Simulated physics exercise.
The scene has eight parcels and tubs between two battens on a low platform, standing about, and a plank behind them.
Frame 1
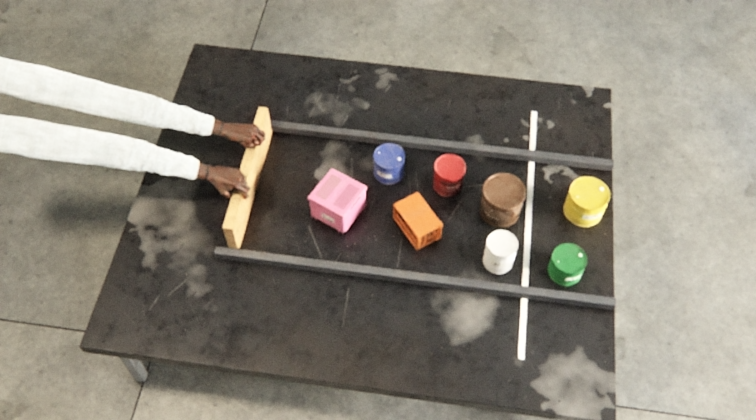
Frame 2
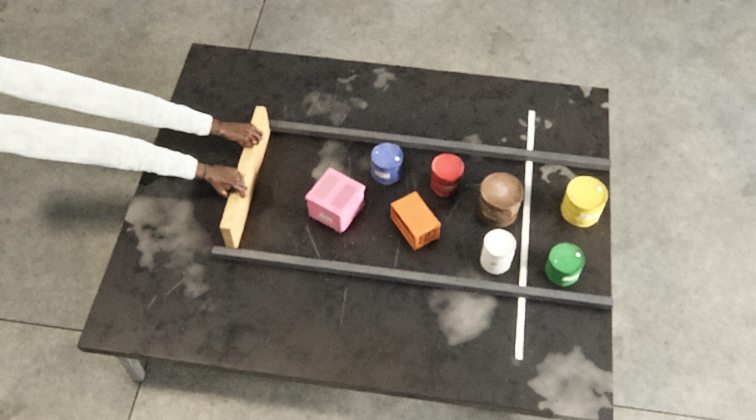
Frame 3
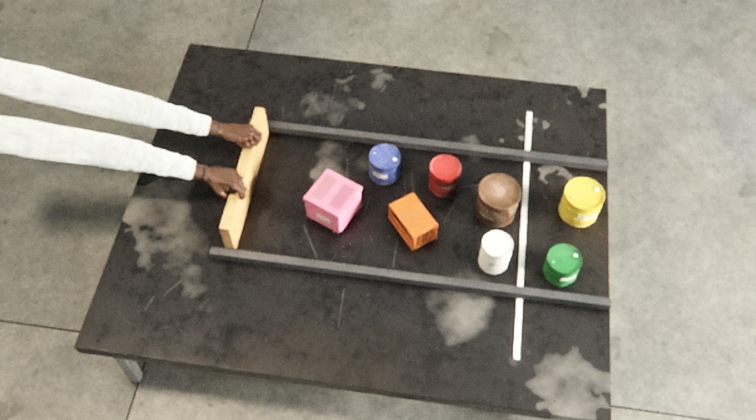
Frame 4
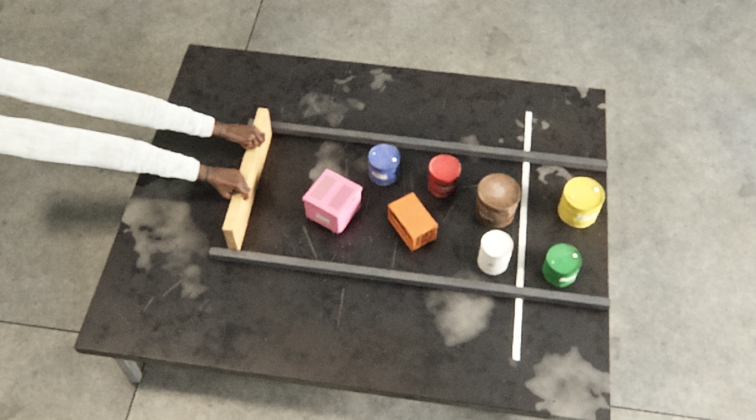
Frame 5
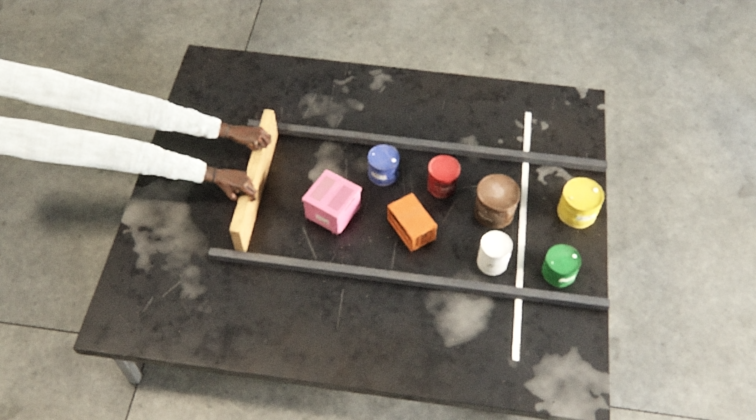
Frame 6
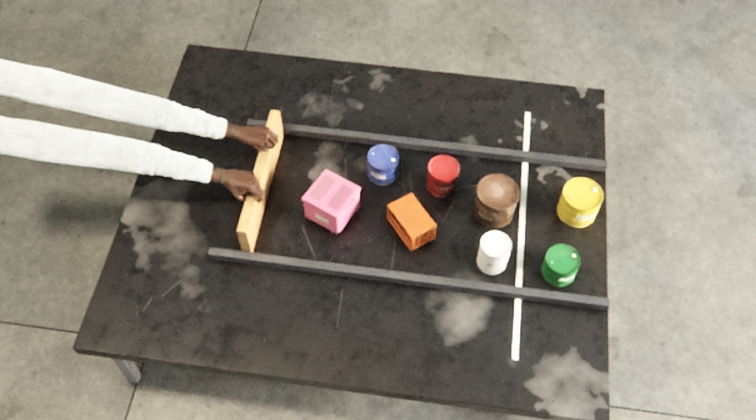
On a dark table, two hands shift a wooden plank slightly right behind colourful containers.
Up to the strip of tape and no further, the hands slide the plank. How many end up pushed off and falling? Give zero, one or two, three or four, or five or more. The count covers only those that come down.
One or two fall.
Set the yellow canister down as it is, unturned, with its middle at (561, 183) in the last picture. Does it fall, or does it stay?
Result: It stays aboard.
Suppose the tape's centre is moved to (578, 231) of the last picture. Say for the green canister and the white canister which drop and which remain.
Here's how it goes: The green canister goes down, and the white canister stays where it is.
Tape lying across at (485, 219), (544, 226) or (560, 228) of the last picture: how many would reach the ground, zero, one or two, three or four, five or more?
In the order of the places given: No fall at all; one or two; either three or four.
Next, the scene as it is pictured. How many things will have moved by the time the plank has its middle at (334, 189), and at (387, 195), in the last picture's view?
Respectively 1 and 3.
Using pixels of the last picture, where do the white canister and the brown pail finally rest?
In the last picture the white canister sits around (538, 271) and the brown pail around (589, 217).
Early on, none off yet; yellow canister at rest near (580, 202); green canister at rest near (561, 265); white canister at rest near (494, 253).
A while later, none off yet; yellow canister at rest near (580, 202); green canister at rest near (561, 265); white canister travelled a little near (506, 262).
Finally, the number that fall off is one or two; lost, yellow canister.
